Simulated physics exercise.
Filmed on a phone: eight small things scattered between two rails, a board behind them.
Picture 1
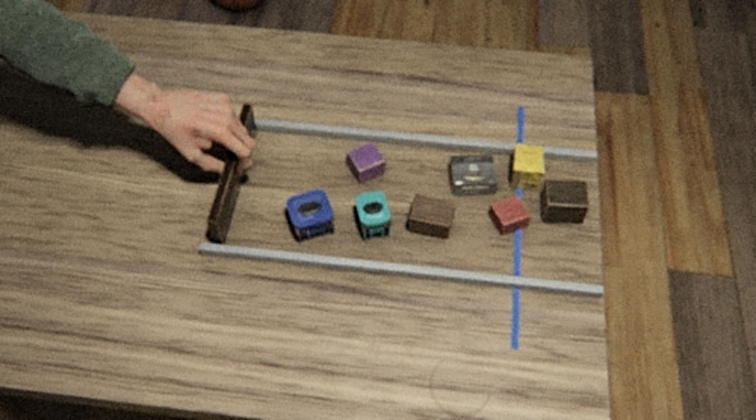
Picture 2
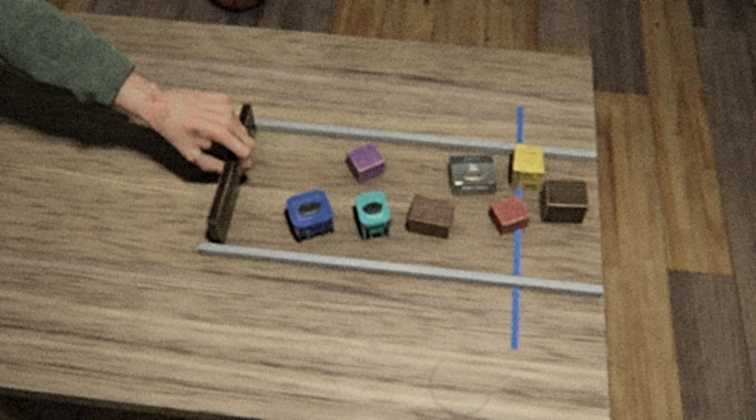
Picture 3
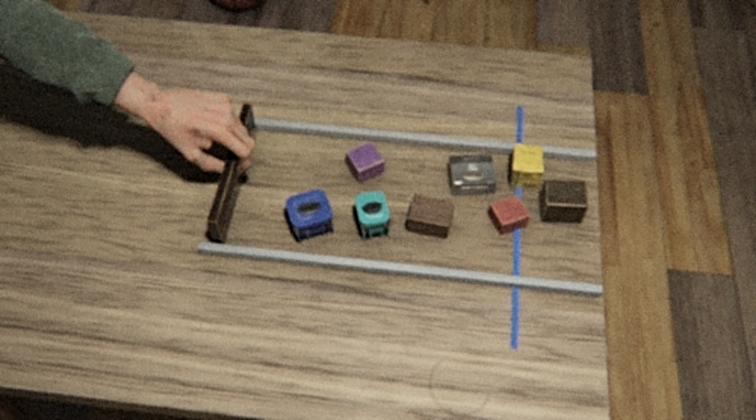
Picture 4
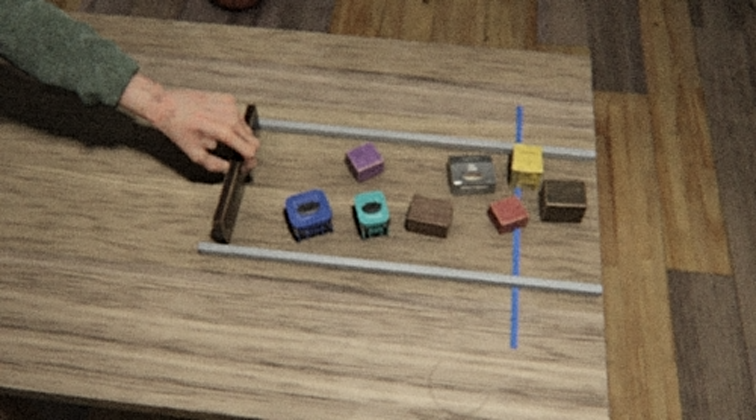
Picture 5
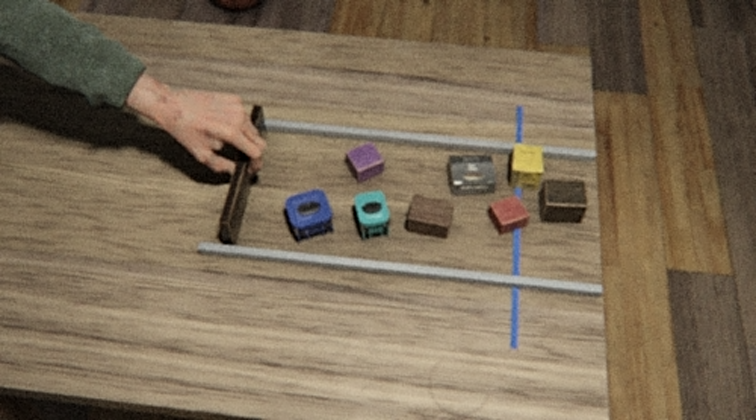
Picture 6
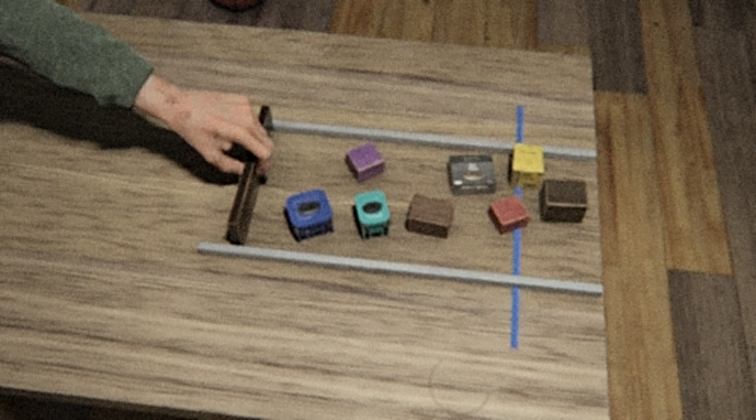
A hand in a green sleeve slid a dark board slightly to the right between two rails on a wooden table, while the eight small boxes and blocks in front of it stayed still.
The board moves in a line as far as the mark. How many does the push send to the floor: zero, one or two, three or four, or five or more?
The number that fall off is three or four.
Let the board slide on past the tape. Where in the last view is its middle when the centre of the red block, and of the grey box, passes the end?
For the red block at (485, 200), for the grey box at (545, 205).
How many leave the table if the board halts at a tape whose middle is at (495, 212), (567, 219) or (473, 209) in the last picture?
It would be 2, 6 and 1.
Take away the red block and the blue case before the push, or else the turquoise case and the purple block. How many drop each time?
The counts: 2 and 1.
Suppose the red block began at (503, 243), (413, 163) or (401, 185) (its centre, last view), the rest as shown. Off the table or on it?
In turn it stays on; stays on; holds on.
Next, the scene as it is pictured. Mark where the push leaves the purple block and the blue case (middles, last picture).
Near (534, 186) and (539, 247).
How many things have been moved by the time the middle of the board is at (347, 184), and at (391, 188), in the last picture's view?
At the one place 4, at the other 5.
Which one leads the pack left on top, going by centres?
The brown block ends nearest.
A little later, none off yet; black block at rest near (564, 201); yellow box at rest near (526, 167); red block at rest near (509, 215).
Next, none off yet; black block shifted about its own width near (590, 196); yellow box at rest near (530, 167); red block shifted about its own width near (558, 214).
When it is over, the number that fall off is three or four; down, red block, yellow box and black block.
